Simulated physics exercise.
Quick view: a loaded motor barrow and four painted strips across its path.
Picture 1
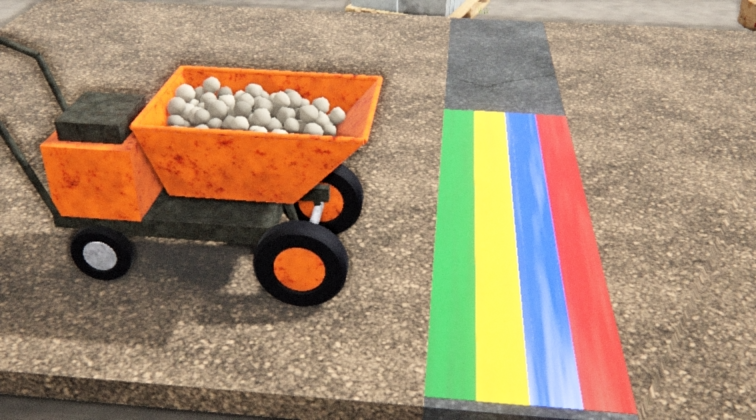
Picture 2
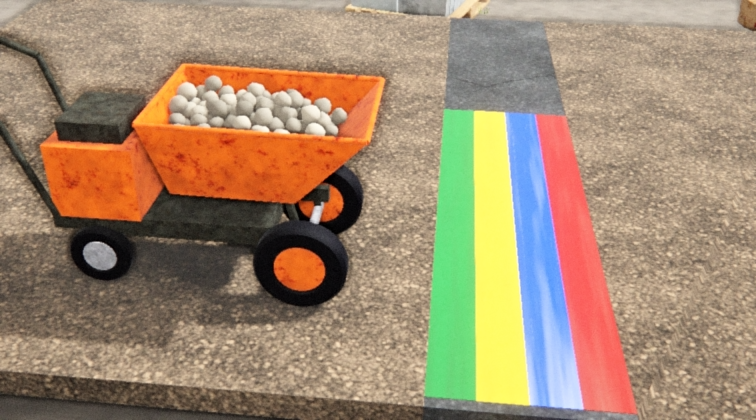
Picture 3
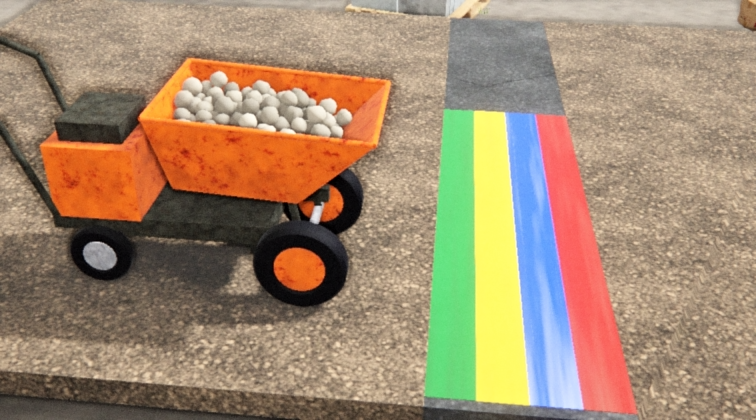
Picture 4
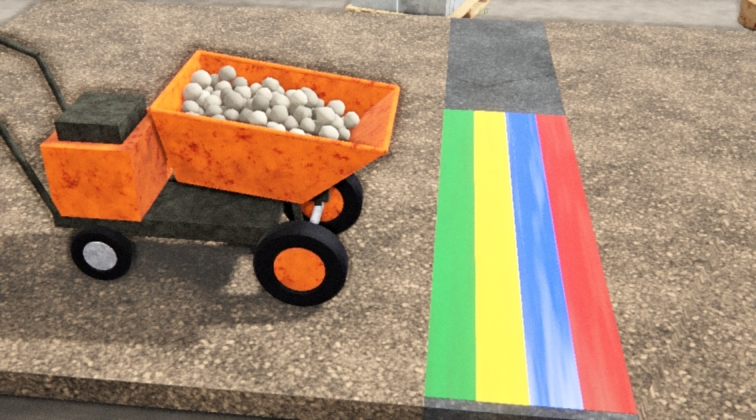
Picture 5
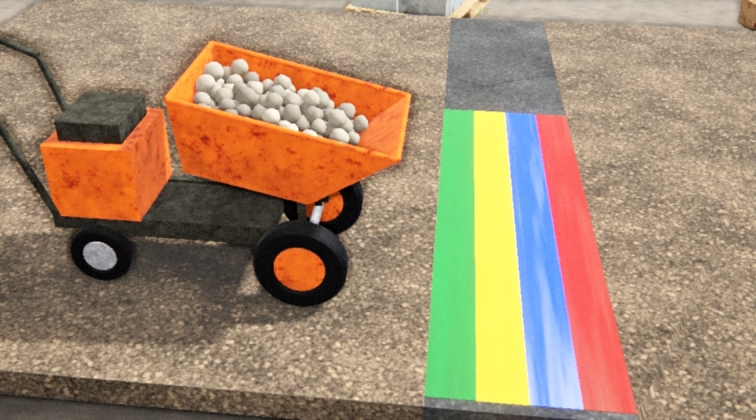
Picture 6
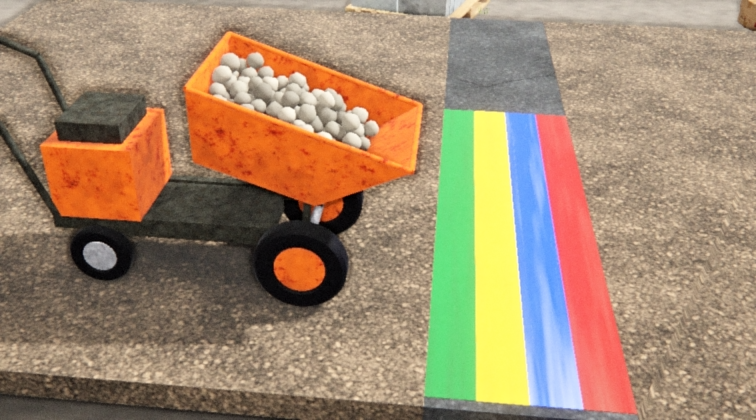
In this clip, an orange motor barrow loaded with rounded grey pebbles stands left of green, yellow, blue and red strips, and its skip gradually lifts at the back and tilts toward the right while the wheels stay still.
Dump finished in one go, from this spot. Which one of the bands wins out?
Yellow wins out.
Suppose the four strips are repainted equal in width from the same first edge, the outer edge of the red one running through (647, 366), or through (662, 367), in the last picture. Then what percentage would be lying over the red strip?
Roughly 10 % and 10 %.
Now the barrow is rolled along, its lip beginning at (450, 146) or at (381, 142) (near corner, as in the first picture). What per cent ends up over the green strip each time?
About 0 percent at the first place and about 0 percent at the second.
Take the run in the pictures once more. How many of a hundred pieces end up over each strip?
I'd put the green strip near 10, the yellow strip near 30, the blue strip near 15 and the red strip near 10.
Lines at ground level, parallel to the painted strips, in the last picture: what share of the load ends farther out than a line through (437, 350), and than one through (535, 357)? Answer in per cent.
Around 70 percent for the first and 30 percent for the second.
Shortly afterwards, skip tipped steeply; the whole lot in the skip.
Next, skip tipped right over; the bulk in the skip; only a few over the green strip; a little over the yellow strip; only a few over the blue strip; only a few falling.
Some moments later, skip tipped right over; near a third in the skip; a little over the green strip; near a quarter over the yellow strip; near a quarter over the blue strip; a little over the red strip; a little off the paint.
In the end, skip tipped right over; near a quarter in the skip; a little over the green strip; near a third over the yellow strip; near a quarter over the blue strip; a little over the red strip; a little off the paint.
